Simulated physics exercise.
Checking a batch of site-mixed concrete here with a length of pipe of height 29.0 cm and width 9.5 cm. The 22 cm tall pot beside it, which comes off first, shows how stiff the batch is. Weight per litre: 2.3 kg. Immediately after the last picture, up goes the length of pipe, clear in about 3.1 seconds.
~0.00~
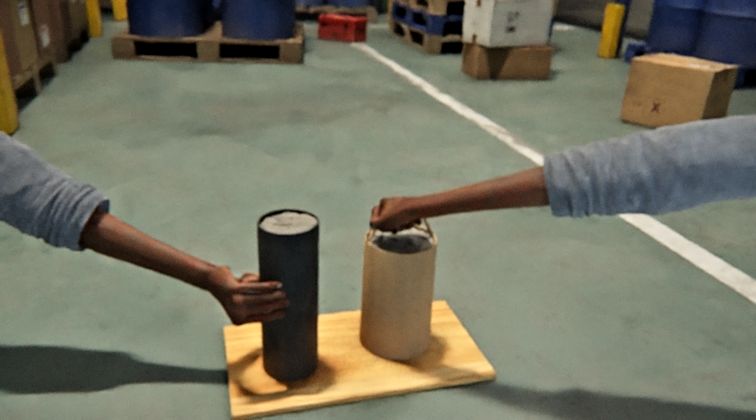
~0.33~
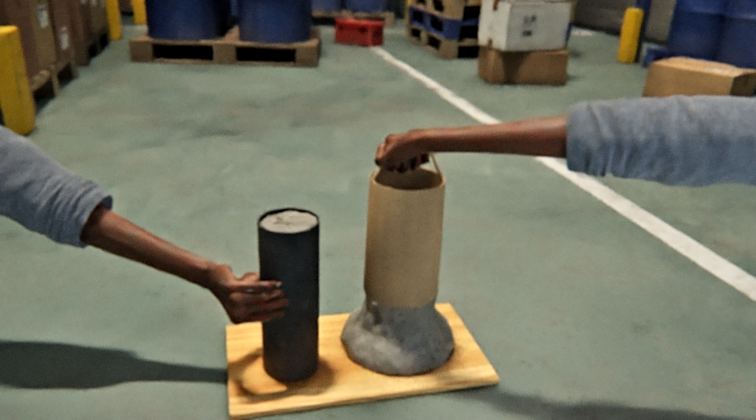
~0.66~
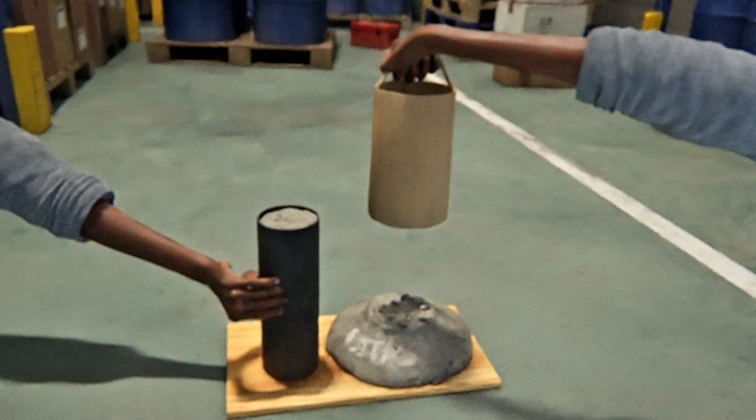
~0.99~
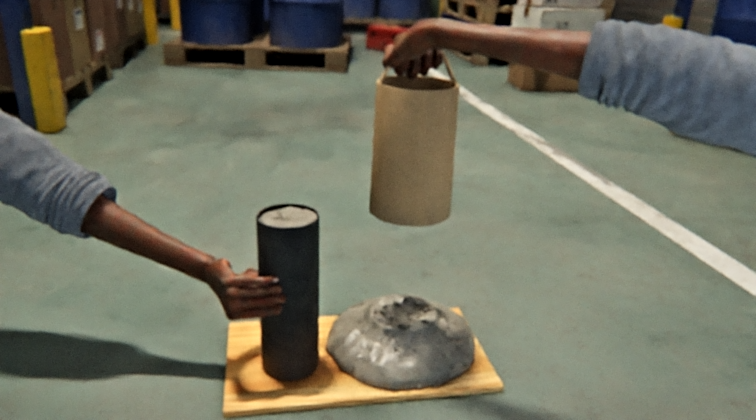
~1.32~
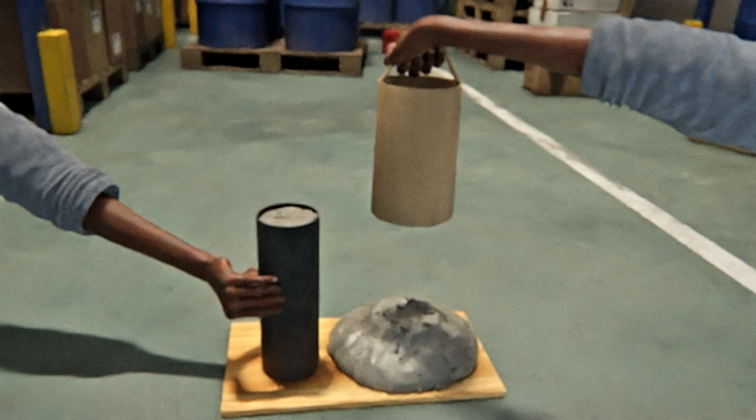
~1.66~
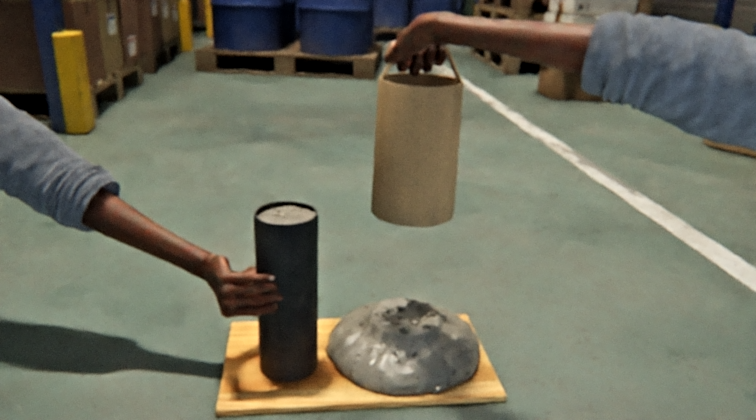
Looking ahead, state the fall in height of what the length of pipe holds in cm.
Estimate: Close to 18 cm.
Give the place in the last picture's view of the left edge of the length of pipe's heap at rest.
Near (223, 370).
After 2.4 s, the length of pipe is up 6.4 cm; the site-mixed concrete has come down 7.4 cm to 22 cm and is 18 cm wide.
After 3.2 s, the length of pipe is up 18 cm; the site-mixed concrete has come down 18 cm to 11 cm and is 23 cm wide.
After 4.0 s, the length of pipe is up 30 cm; the site-mixed concrete has come down 18 cm to 11 cm and is 23 cm wide.
After 4.9 s, the length of pipe is clear; the site-mixed concrete has come down 18 cm to 11 cm and is 23 cm wide.
After 5.4 s, at rest, the length of pipe is clear; the site-mixed concrete has come down 18 cm to 11 cm and is 23 cm wide.
